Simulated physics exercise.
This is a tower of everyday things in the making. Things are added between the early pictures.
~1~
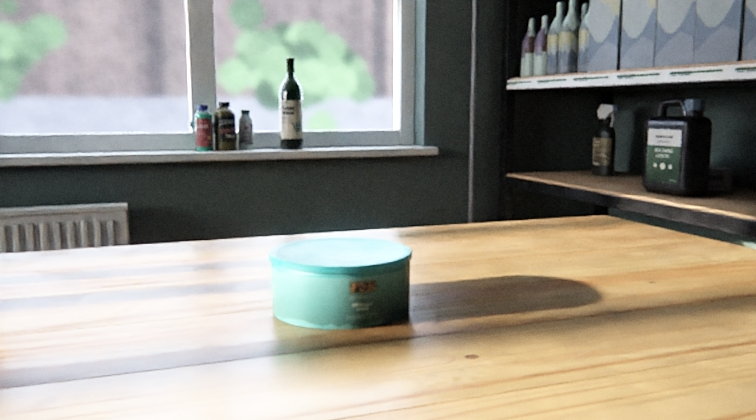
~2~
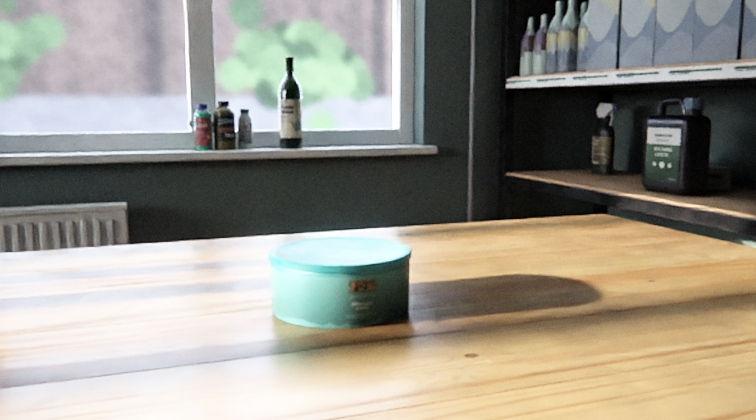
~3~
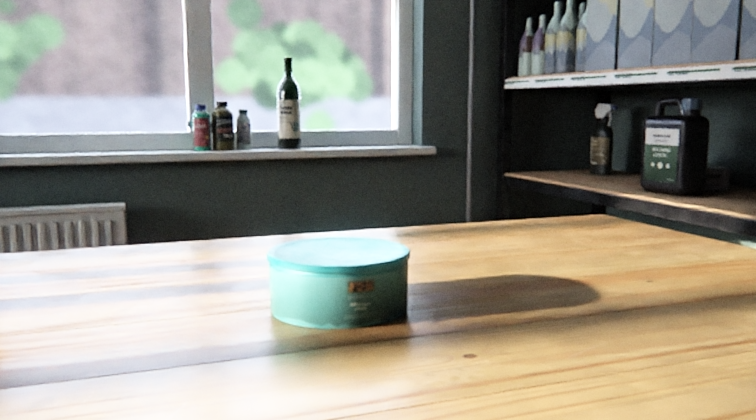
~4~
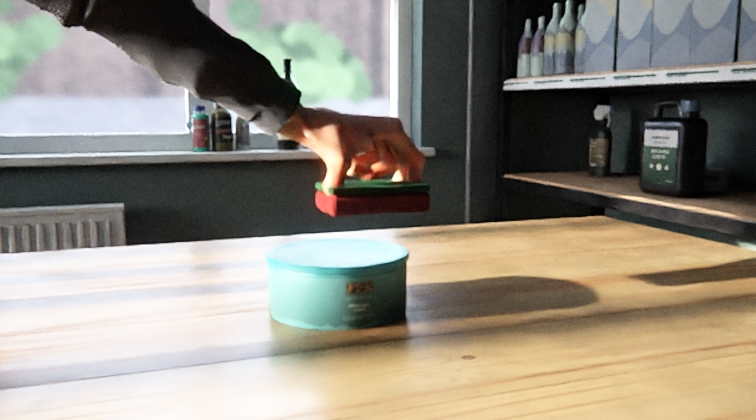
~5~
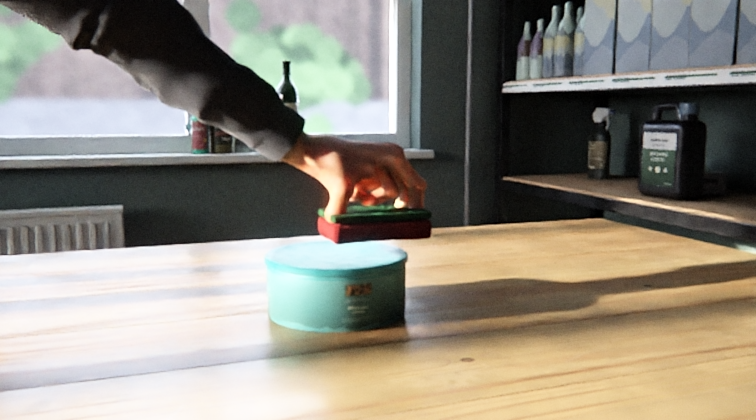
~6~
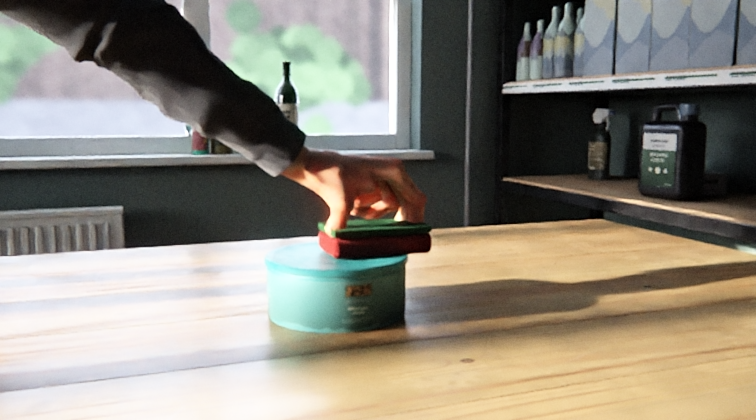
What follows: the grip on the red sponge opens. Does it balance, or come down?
Here the pile holds.
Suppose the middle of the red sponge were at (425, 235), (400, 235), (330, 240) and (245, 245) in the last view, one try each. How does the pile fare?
First try: It gives way; second try: It holds; third try: It keeps its balance; fourth try: It comes apart.
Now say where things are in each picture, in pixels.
In the first frame, the last thing is not in view yet.
In the second frame, the last thing is not in view yet; turquoise tub (341, 278).
In the third frame, the last thing is not in view yet.
In the fourth frame, on its way; red sponge (372, 197).
In the fifth frame, on its way; red sponge (374, 223); turquoise tub (337, 282).
In the sixth frame, in place under the hand; red sponge (374, 237).
Then, 0.20 s on from there, no change.
Then, 0.60 s on from there, red sponge resting near (374, 238).
In the end, all 4 unmoved. At the end, from the last picture's camera, red sponge near (374, 238). The pile keeps its balance.
